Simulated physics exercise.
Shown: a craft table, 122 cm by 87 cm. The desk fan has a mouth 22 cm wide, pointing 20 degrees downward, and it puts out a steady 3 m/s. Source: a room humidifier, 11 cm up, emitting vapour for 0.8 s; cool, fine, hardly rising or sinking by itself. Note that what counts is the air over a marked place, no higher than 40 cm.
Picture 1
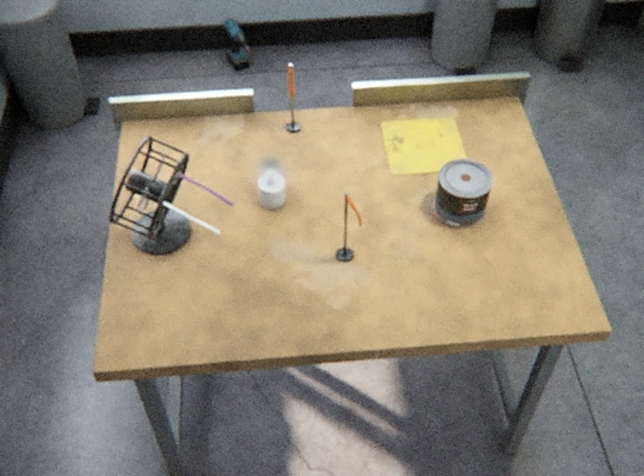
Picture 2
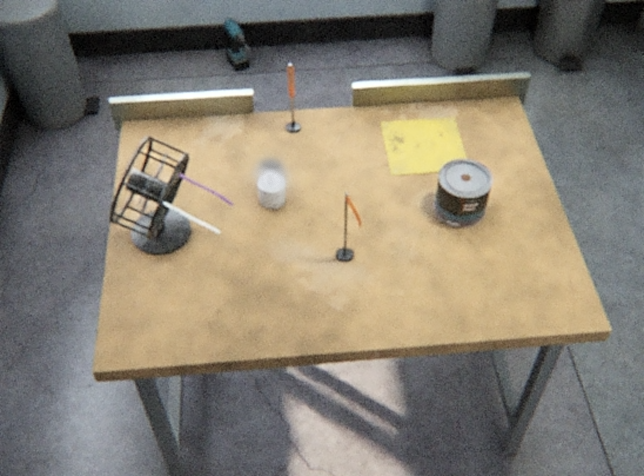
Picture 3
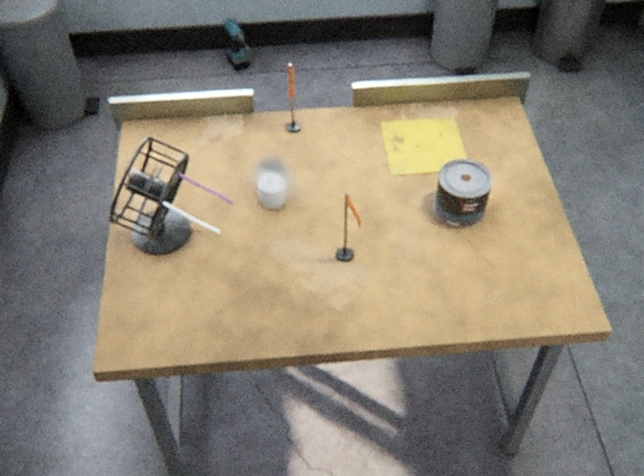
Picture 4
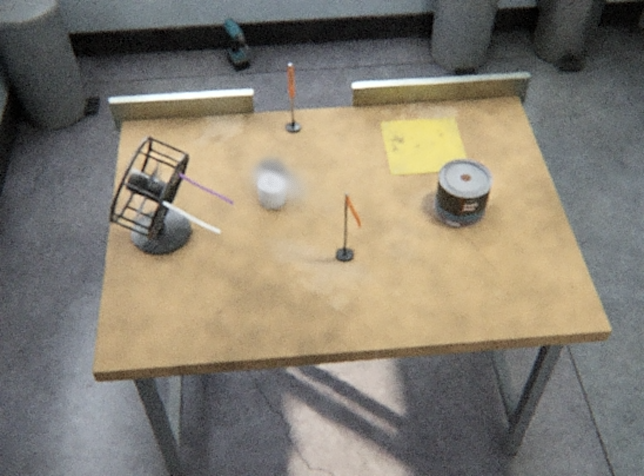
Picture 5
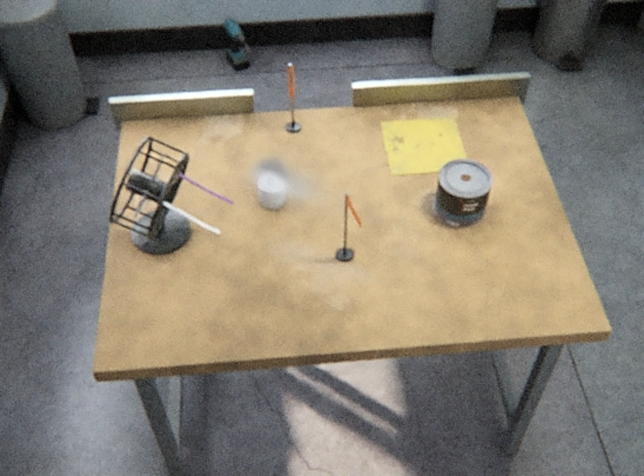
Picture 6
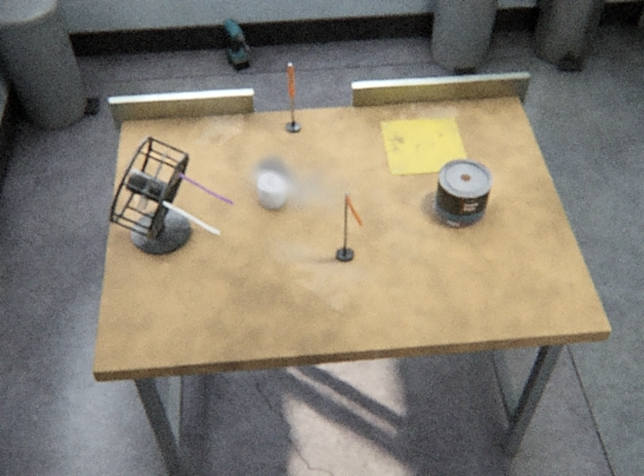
A faint puff of vapour gathered above the small white humidifier, then slowly thinned and stretched a short way to the right, while the fan, little orange flags, yellow mat and tin stayed put on the table.
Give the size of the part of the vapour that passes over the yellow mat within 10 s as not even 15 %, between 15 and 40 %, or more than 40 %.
The part of the vapour that passes over the yellow mat within 10 s is above 40 %.
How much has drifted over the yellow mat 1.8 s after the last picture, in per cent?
50 per cent or so.
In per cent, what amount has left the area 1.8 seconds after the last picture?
Estimate: Close to 40 %.
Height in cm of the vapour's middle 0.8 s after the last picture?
4 cm.
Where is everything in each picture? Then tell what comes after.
In the first picture, the vapour is thickest near (270, 171), the room humidifier stands at (271, 177) and the desk fan is at (150, 188).
In the second picture, the vapour is thickest near (271, 173) and the yellow mat is centred on (424, 146).
In the third picture, the vapour is thickest near (272, 175), a ribbon ends at (292, 97) and a ribbon ends at (360, 226).
In the fourth picture, the vapour is thickest near (275, 178) and reaches out to (301, 194) and the top of a tin is at (466, 177).
In the fifth picture, the vapour is thickest near (276, 179) and reaches out to (318, 199).
In the sixth picture, the vapour is thickest near (278, 179) and reaches out to (344, 196), a ribbon ends at (292, 97) and a ribbon ends at (361, 225).
Then, 0.8 s after the last picture, 26 % has passed over the yellow mat; 4 % has left the area, and the middle of the rest is near (419, 162).
Then, 1.8 s after the last picture, 53 % has passed over the yellow mat; 41 % has left the area, and the middle of the rest is near (524, 92).
Then, 3.8 s after the last picture, 56 % has passed over the yellow mat; 84 % has left the area, and the middle of the rest is near (551, 64).
Then, 9.8 s after the last picture, 58 % has passed over the yellow mat; 98 % has left the area.
